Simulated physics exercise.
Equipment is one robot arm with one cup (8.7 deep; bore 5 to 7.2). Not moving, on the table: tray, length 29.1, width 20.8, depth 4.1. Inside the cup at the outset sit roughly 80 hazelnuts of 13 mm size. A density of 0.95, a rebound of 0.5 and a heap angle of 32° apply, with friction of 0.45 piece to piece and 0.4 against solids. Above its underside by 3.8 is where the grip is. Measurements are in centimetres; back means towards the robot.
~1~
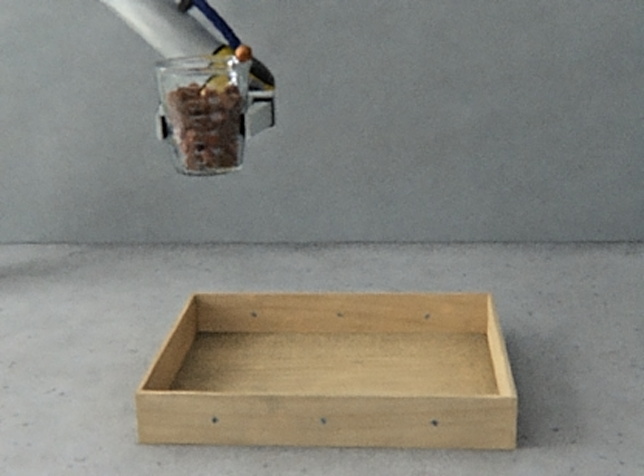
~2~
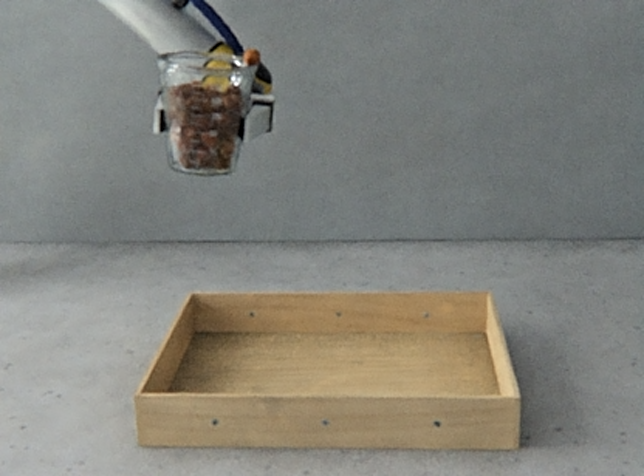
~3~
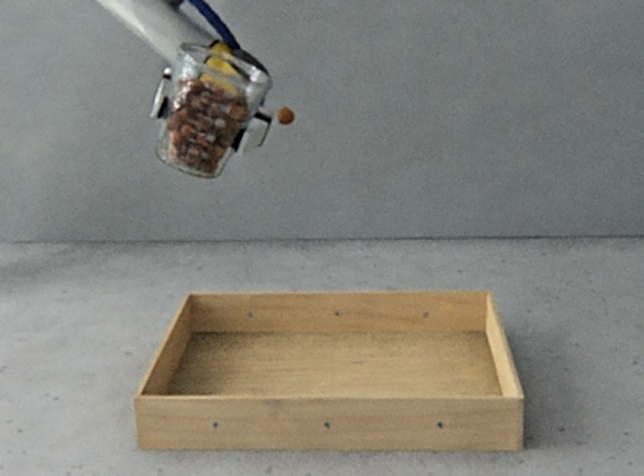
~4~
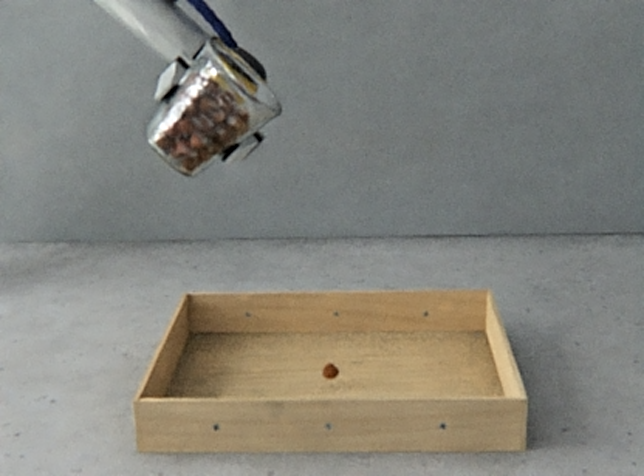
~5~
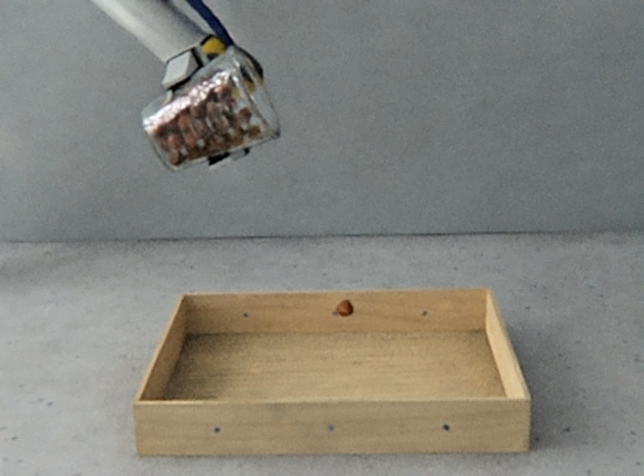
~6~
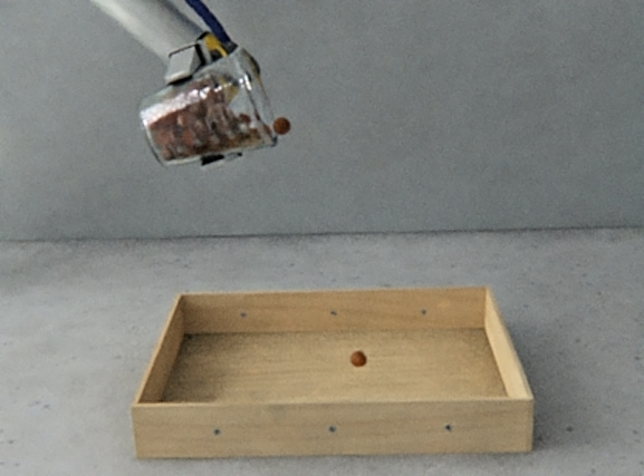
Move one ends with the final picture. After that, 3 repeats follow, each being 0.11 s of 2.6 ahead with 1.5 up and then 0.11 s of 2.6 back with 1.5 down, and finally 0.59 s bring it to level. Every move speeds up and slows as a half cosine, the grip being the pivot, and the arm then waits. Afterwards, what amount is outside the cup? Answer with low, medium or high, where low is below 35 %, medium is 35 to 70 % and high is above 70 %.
Medium.
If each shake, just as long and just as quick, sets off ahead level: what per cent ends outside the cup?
Some 55 in a hundred.
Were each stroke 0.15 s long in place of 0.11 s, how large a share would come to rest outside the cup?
Around 40 percent.
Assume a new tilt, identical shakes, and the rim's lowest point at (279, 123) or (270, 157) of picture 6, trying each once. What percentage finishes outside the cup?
First try about 35 per cent, second try about 90 per cent.
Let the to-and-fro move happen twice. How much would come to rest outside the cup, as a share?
Result: Approximately 50 per cent.
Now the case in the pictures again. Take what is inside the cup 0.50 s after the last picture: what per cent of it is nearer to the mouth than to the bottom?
50 per cent.
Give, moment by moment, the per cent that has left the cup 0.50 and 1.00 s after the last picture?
In turn: 45 %, then 60 %.
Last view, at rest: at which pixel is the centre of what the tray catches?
Around pixel (399, 375).
Then, 0.50 s after the last picture, tilted 72° forward, highest piece 25 above the table; 40 in the cup, 22 in the tray, 14 in flight or on a rim.
Then, 1.00 s after the last picture, tilted 27° forward, highest piece 26 above the table; 44 in the tray, 31 in the cup, 1 on the table or floor.
Then, 1.45 s after the last picture, level, highest piece 24 above the table; 44 in the tray, 31 in the cup, 1 on the table or floor.
Then, 2.50 s after the last picture, level, highest piece 24 above the table; 44 in the tray, 31 in the cup, 1 on the table or floor.
Final count, 44 in the tray, 31 in the cup, 1 on the table or floor. That is 59 % outside the cup.
